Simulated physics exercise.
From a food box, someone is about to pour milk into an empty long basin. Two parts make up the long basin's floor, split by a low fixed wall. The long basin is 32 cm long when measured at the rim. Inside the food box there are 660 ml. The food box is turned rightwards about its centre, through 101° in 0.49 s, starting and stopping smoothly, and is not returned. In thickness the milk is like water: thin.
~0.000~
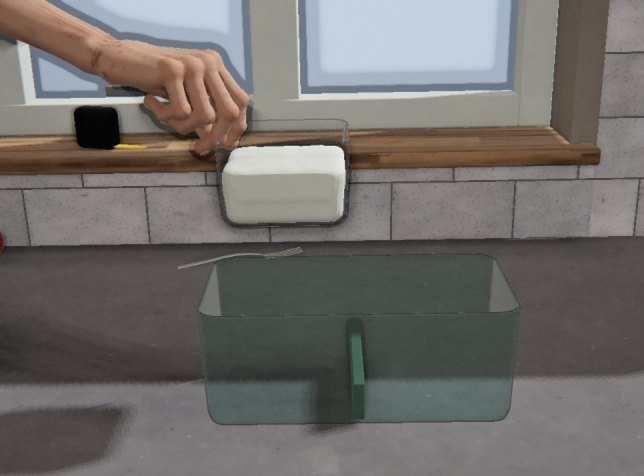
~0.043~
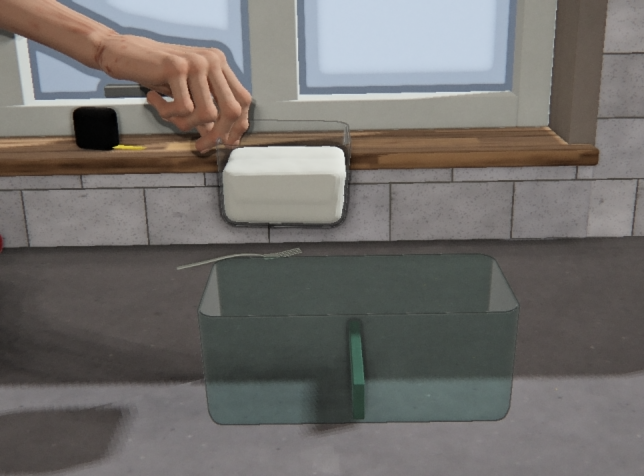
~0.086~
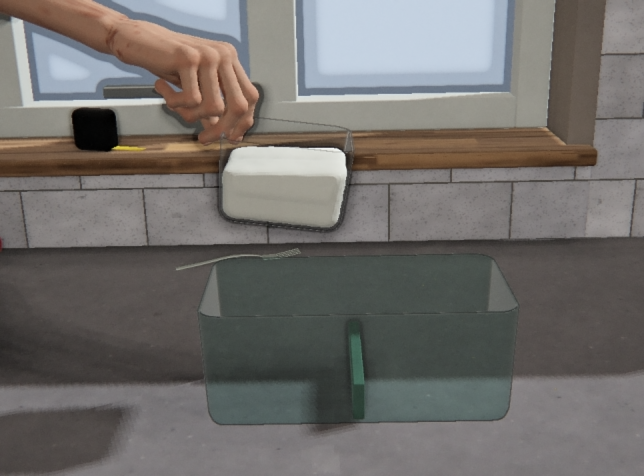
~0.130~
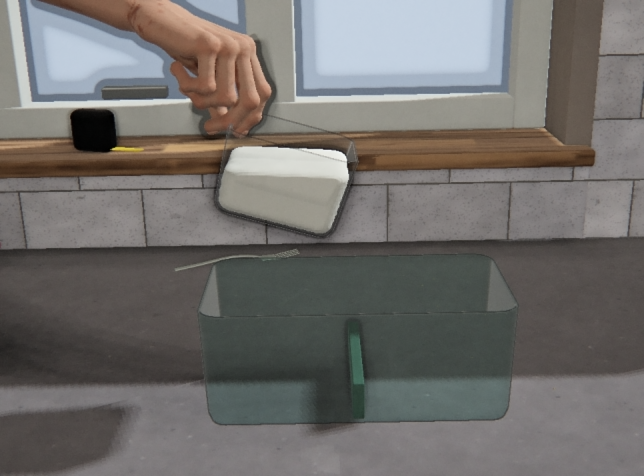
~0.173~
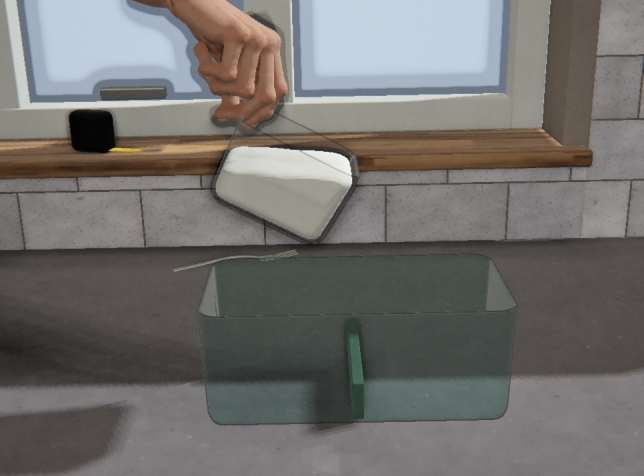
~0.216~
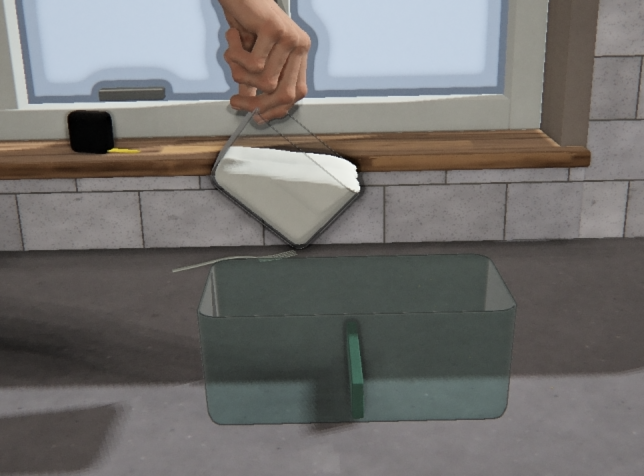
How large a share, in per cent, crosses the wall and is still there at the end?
A share of about 85 per cent.
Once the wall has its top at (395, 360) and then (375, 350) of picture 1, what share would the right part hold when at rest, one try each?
Some 45 in a hundred, then some 75 in a hundred.
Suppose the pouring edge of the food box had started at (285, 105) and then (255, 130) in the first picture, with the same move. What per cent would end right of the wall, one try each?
Try 1: 35 %; try 2: 10 %.
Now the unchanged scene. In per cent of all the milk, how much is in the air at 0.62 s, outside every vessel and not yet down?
About 7 % of the total.
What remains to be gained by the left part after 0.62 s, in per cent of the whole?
Difference: Approx. 8 %.
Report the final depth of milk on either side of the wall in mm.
4 mm left, 24 mm right.
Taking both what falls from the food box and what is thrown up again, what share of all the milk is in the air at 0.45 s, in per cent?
Estimate: About 38 % of all of it.
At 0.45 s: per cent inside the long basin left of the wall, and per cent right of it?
Lab note: Left near 0, right near 34.
Then, 0.45 s in, the tilt is 99° and 28 per cent is still to pour, 0 is left of the wall and 33 right of it.
Then, 0.62 s in, the tilt is 101° and 8 per cent is still to pour, 4 is left of the wall and 81 right of it.
Then, 0.80 s in, the tilt is 101° and 1 per cent is still to pour, 11 is left of the wall and 84 right of it.
Then, 0.99 s in, the tilt is 101° and 0 per cent is still to pour, 12 is left of the wall and 85 right of it.
Finally, 13 per cent lies left of the wall, 85 right of it and 2 outside.
